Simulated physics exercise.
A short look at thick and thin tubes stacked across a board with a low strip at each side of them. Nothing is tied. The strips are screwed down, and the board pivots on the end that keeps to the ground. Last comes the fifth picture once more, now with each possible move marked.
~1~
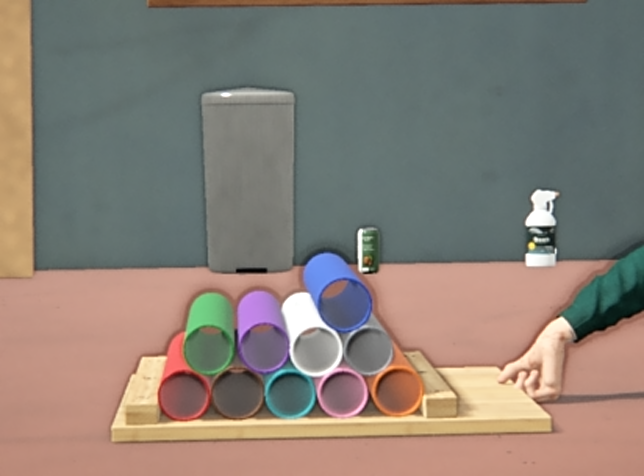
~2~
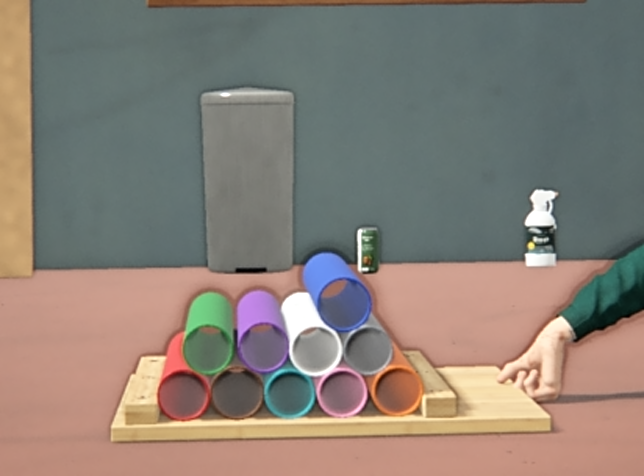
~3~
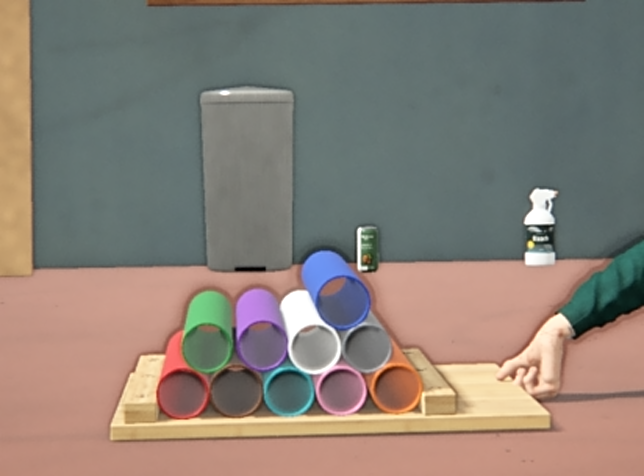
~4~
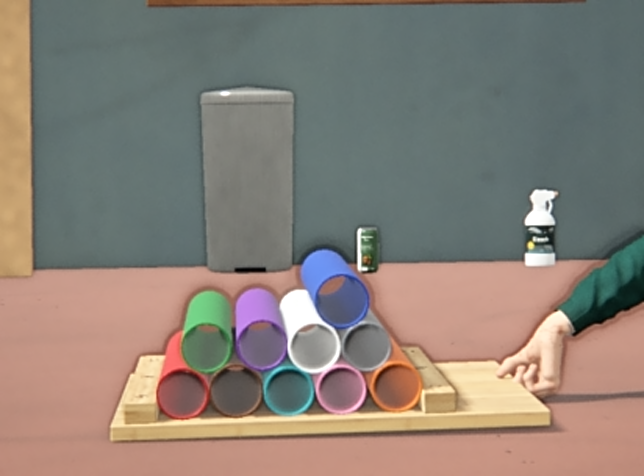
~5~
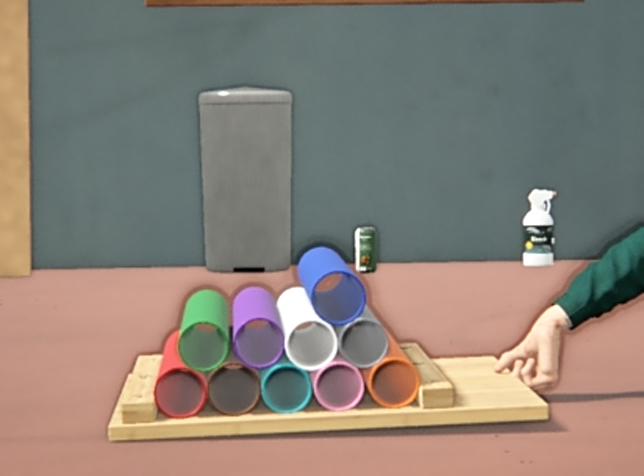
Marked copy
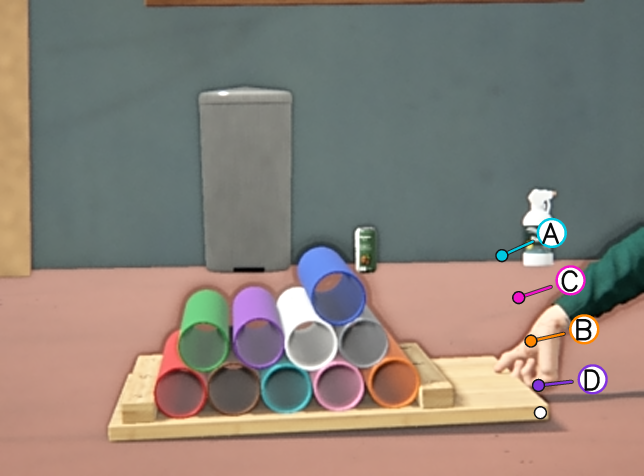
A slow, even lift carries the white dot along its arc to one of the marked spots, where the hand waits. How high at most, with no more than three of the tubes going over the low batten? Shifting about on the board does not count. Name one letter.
Lift it to A and no more.
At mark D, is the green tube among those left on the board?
Yes, with D.
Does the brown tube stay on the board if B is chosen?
The brown tube: Yes.
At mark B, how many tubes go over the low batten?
With B, none.
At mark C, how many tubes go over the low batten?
With C, none.
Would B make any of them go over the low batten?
No, at B.
On the copy, A at (502, 256); B at (531, 341); C at (519, 298); D at (539, 385); the white dot at (540, 413).
On A. First, board at 15°.
Then, board at 23°.
Finally, board at 23°, none over the low batten.
By contrast, B none over the low batten; C none over the low batten; D none over the low batten.
